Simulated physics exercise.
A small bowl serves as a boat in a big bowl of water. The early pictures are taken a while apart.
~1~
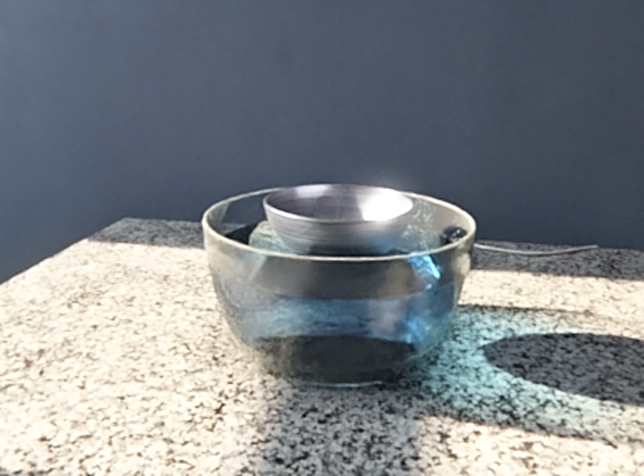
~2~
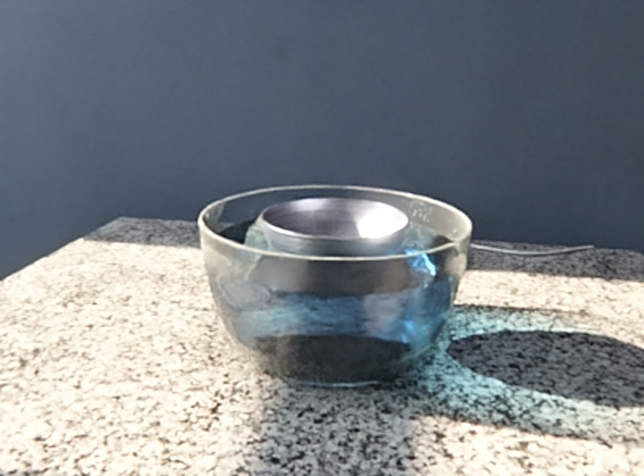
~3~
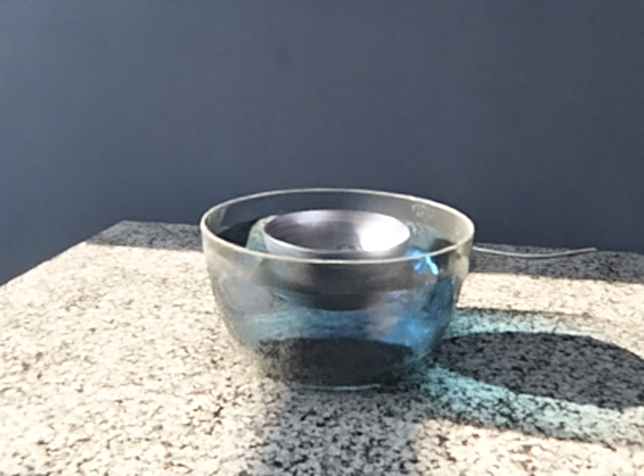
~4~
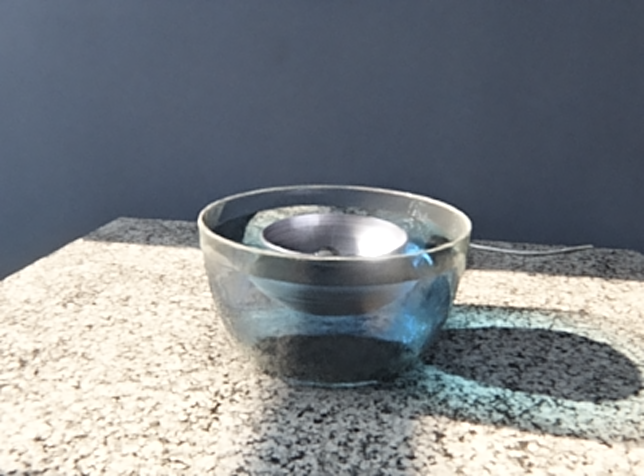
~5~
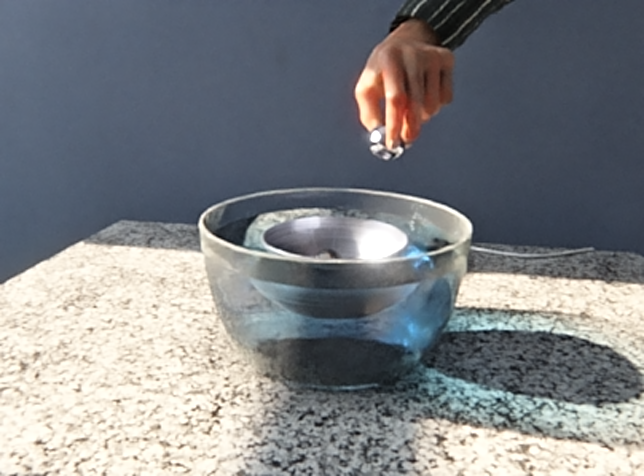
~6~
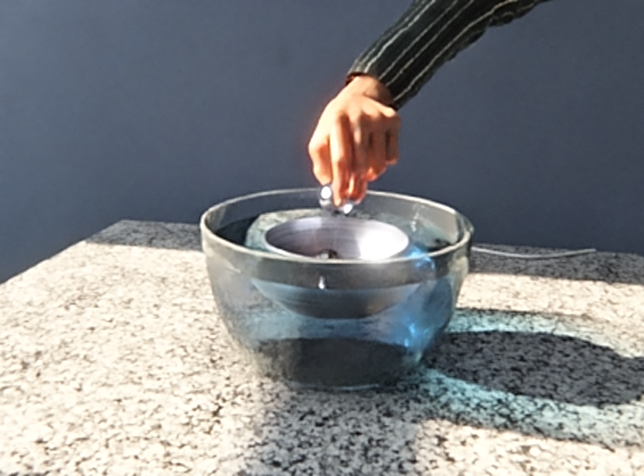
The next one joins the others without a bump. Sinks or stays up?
It is done for.
Soon after, the steel ball is in and the small bowl dips.
Later, water pours in over its edge.
In the end, the small bowl lies on the bottom with its load.
